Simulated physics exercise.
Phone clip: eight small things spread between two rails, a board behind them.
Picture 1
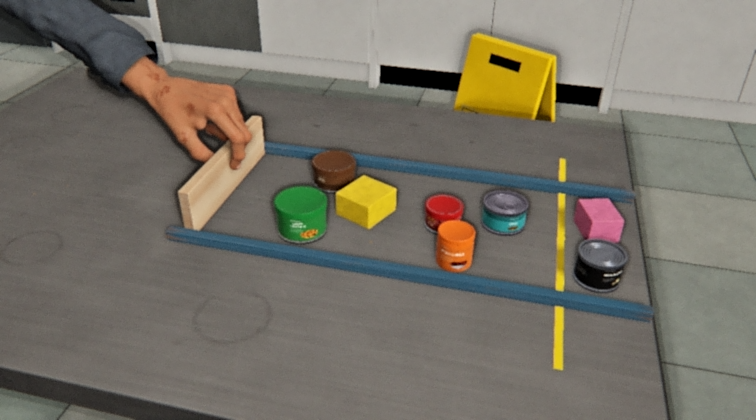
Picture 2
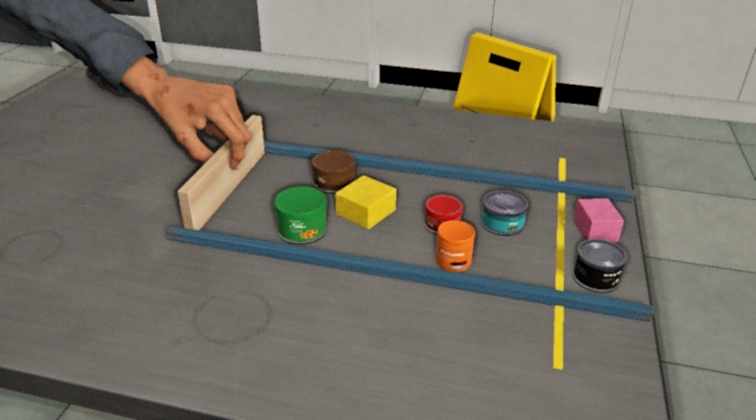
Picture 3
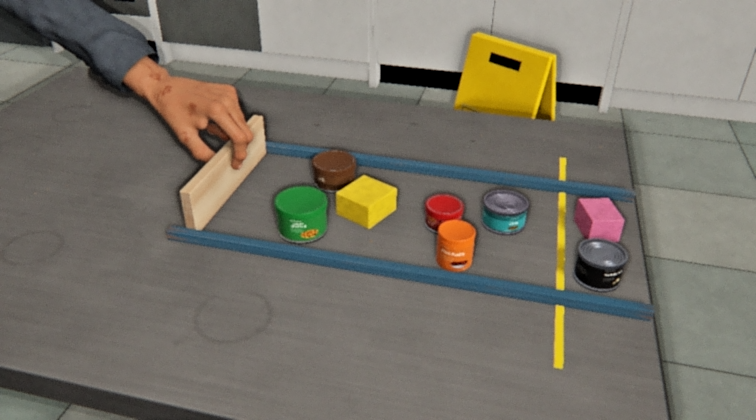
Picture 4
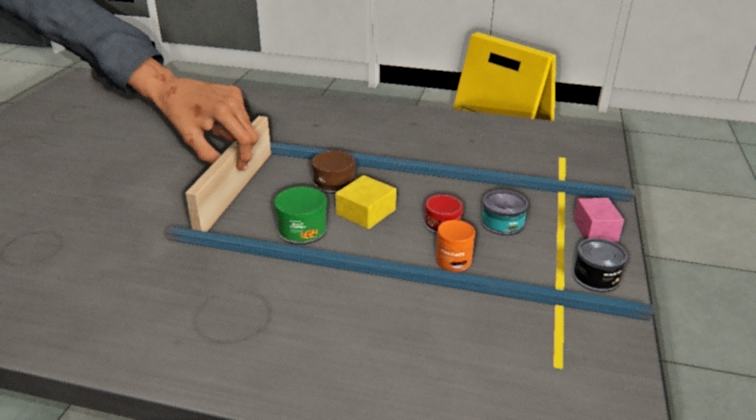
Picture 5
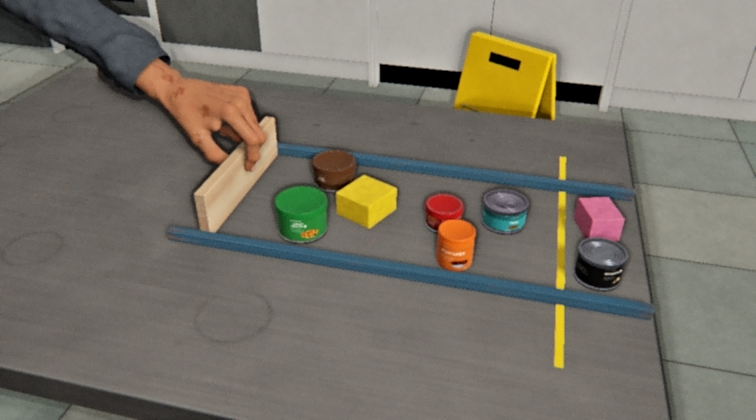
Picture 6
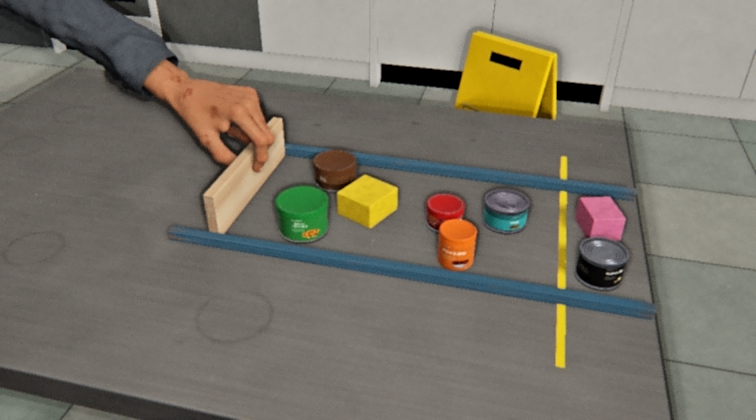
The footage shows a hand holding a wooden board upright behind small tins, tubs and blocks spread between two blue rails; the board stays nearly still, then slides slightly right toward the green pot, while the objects remain in place.
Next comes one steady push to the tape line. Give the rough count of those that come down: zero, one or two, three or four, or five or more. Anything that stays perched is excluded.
The push is going to knock one or two off the table.
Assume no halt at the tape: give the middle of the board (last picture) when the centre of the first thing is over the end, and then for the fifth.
At (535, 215) for the first, at (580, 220) for the fifth.
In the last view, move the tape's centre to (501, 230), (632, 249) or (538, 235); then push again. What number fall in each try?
Respectively, 0, 8 and 0.
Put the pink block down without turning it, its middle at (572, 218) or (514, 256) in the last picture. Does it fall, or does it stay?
Case one, it ends up off; case two, it ends up off.
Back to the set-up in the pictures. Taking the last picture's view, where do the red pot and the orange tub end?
Red pot at (632, 243), orange tub at (637, 282).
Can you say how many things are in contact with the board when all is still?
3 are in contact with it.
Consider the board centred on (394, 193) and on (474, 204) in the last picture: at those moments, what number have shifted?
At first I count 4, and then 6.
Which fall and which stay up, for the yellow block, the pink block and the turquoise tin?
I reckon the yellow block is still there, the pink block takes a fall and the turquoise tin is still there.
Early on, none off yet; pink block at rest near (600, 219); black pot at rest near (601, 264); turquoise tin at rest near (506, 211).
A while later, none off yet; pink block at rest near (600, 219); black pot at rest near (601, 264); turquoise tin travelled a little near (520, 211).
Further along, none off yet; pink block moving near (613, 221); black pot moving near (607, 264); turquoise tin travelled about its own width near (573, 211).
Finally, the number that fall off is one or two; lost, black pot and pink block.
